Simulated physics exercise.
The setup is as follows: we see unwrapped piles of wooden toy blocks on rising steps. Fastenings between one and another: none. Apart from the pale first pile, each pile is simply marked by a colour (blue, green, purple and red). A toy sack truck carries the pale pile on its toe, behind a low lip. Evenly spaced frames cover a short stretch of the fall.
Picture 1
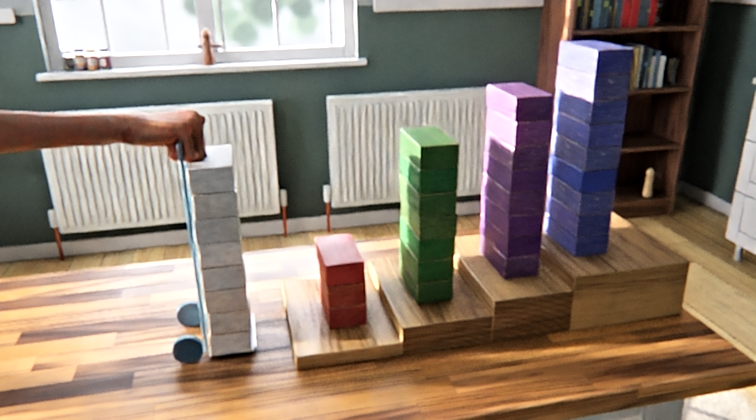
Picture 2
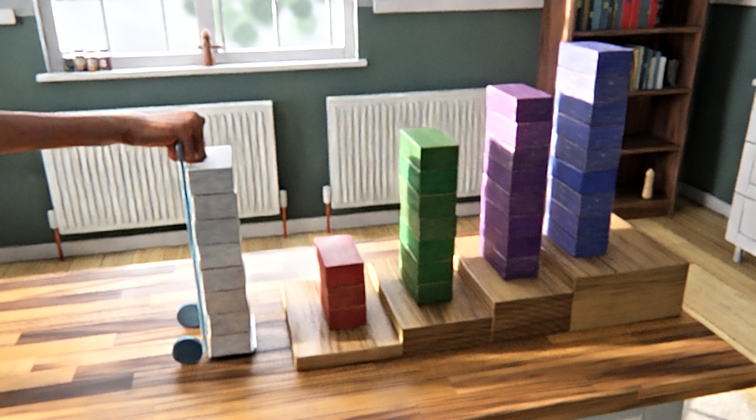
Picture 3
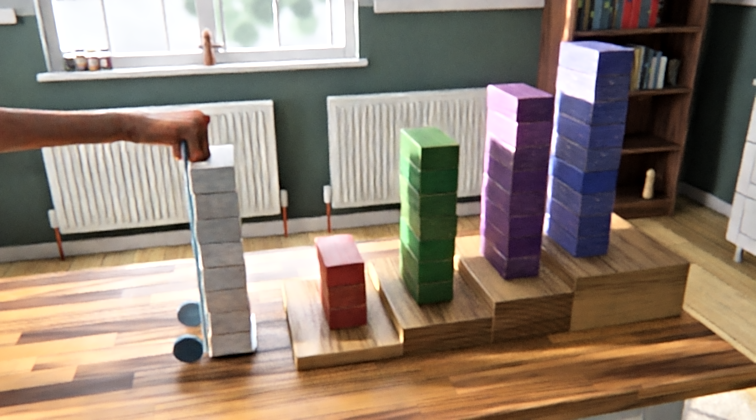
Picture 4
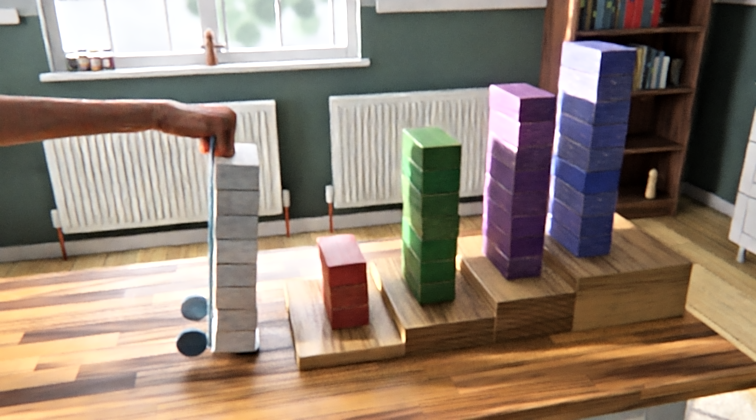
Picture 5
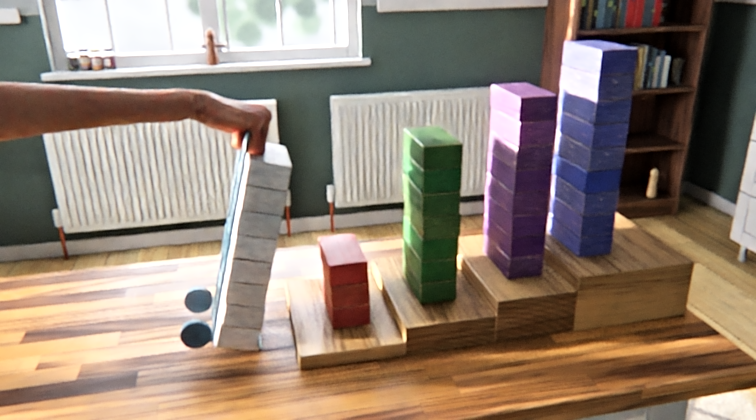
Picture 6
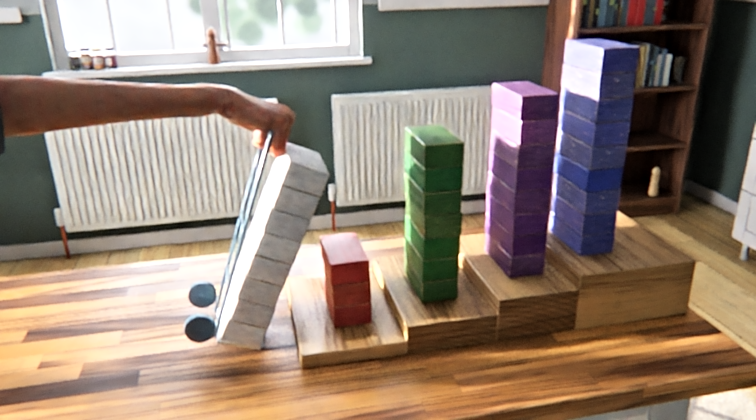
We see a hand holding the top of a small wheeled truck carrying a pale block pile, beside red, green, purple and blue piles on rising wooden steps; it stays nearly still, then tilts the truck and pile clearly rightward.
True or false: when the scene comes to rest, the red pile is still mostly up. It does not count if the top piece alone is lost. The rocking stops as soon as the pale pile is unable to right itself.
True.
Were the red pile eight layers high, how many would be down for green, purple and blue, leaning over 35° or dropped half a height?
Green 7, purple 8, blue 9.
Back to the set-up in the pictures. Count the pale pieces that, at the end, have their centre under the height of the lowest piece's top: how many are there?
I make it 1 all told.
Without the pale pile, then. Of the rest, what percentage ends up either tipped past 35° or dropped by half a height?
Around 0 percent.
Just after the last frame, 8 of the pale pile down; none of the 3 red blocks down (0 of 27 in all colours); top red block unmoved.
A moment on, 7 of the pale pile down; none of the 3 red blocks down (0 of 27 in all colours); top red block tilted a little; top green block moved a little.
When it is over, 7 of the pale pile down; none of the 3 red blocks down (0 of 27 in all colours); top red block tilted clearly; top green block moved half its height. In pixels of the last frame, middles, top red block near (375, 256), top green block near (445, 145).
